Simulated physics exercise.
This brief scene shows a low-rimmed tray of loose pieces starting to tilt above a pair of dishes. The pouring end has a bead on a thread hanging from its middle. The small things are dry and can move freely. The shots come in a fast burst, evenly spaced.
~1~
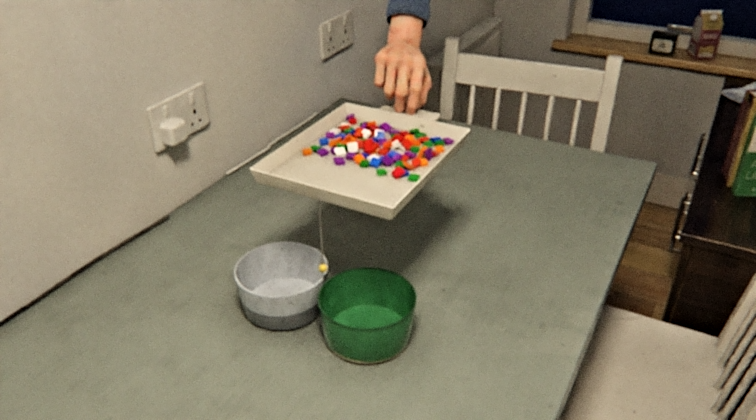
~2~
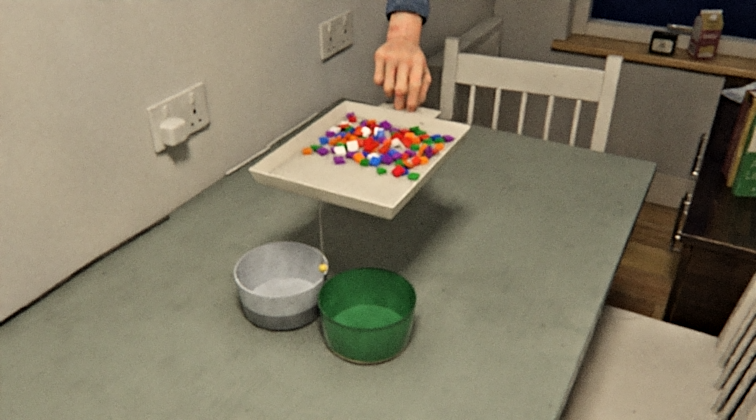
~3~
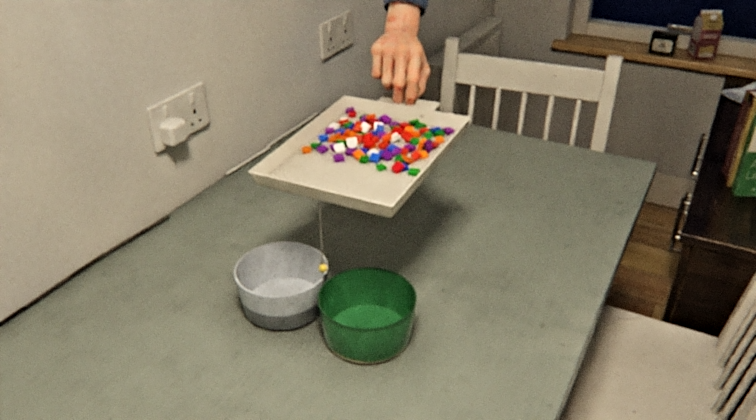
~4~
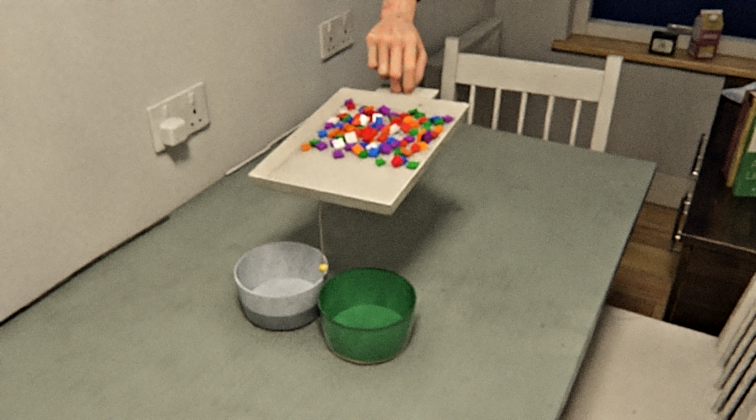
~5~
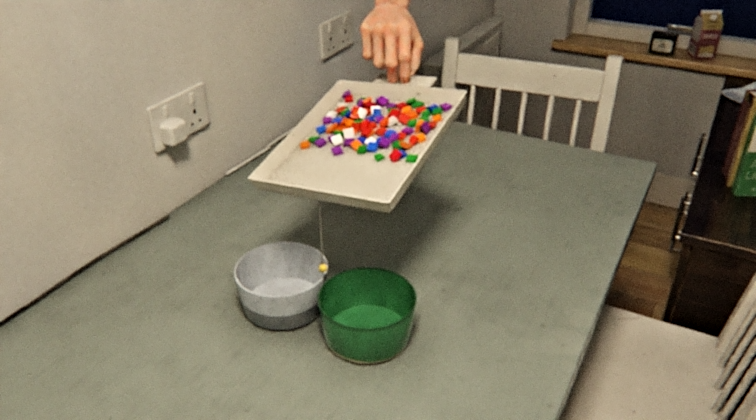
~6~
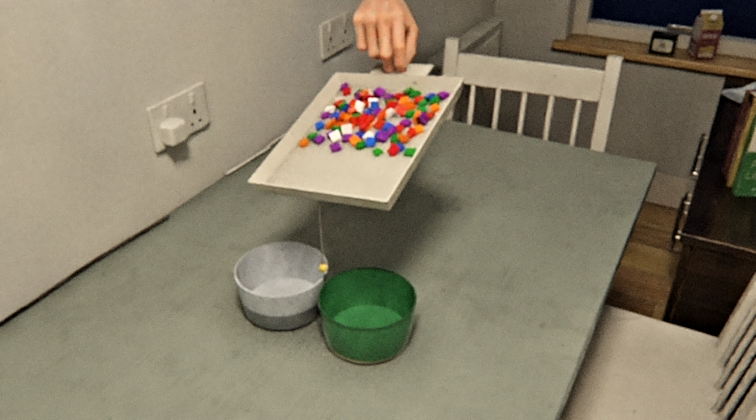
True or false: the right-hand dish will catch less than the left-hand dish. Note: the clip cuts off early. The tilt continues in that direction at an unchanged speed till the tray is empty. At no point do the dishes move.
True.
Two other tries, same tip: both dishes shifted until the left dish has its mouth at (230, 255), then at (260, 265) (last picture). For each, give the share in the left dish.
Close to 50 in a hundred, then close to 100 in a hundred.
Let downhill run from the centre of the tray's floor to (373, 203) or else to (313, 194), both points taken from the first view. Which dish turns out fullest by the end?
First: The dish at right. Second: The dish at left.
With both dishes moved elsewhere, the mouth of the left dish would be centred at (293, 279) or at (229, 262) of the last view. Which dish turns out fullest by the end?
The first try: Left. The second: The dish on the left.
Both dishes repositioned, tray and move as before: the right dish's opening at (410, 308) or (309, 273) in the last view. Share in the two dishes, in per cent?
Result: 20 % and 80 %.
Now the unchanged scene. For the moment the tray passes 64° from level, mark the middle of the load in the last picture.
I'd mark the middle close to (284, 182).
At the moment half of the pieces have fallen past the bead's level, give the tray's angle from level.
The tilt is near 90° by then.
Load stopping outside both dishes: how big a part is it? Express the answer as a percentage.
Roughly 10 percent of the load.
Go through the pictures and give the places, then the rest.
In the first picture, corners of the pouring end at (256, 168) and (391, 204), level; middle of the load at (374, 146), mosaic tiles; left dish at (255, 309); right dish at (343, 341); bead on its thread at (323, 268).
In the second picture, corners of the pouring end at (255, 168) and (391, 204), level; middle of the load at (374, 144).
In the third picture, corners of the pouring end at (255, 170) and (390, 203), tipped barely, lowest at the left corner; middle of the load at (374, 140).
In the fourth picture, corners of the pouring end at (254, 173) and (388, 201), tipped a little, lowest at the left corner; middle of the load at (373, 133).
In the fifth picture, corners of the pouring end at (254, 176) and (387, 199), tipped a little, lowest at the left corner; middle of the load at (371, 126).
In the sixth picture, corners of the pouring end at (254, 179) and (385, 197), tipped clearly, lowest at the left corner; middle of the load at (369, 119); left dish at (255, 309); right dish at (343, 341).
Soon, tray tipped steeply; nearly all on the tray; a stray few in the left dish; a small part in the air.
A while on, tray tipped past a quarter turn; a small part on the tray; about two thirds in the left dish; a small part outside both; a small part in the air.
Towards the end, tray tipped past a quarter turn; most in the left dish; a small part outside both.
Finally, tray tipped past a quarter turn; none in the right dish; most in the left dish; a small part outside both.
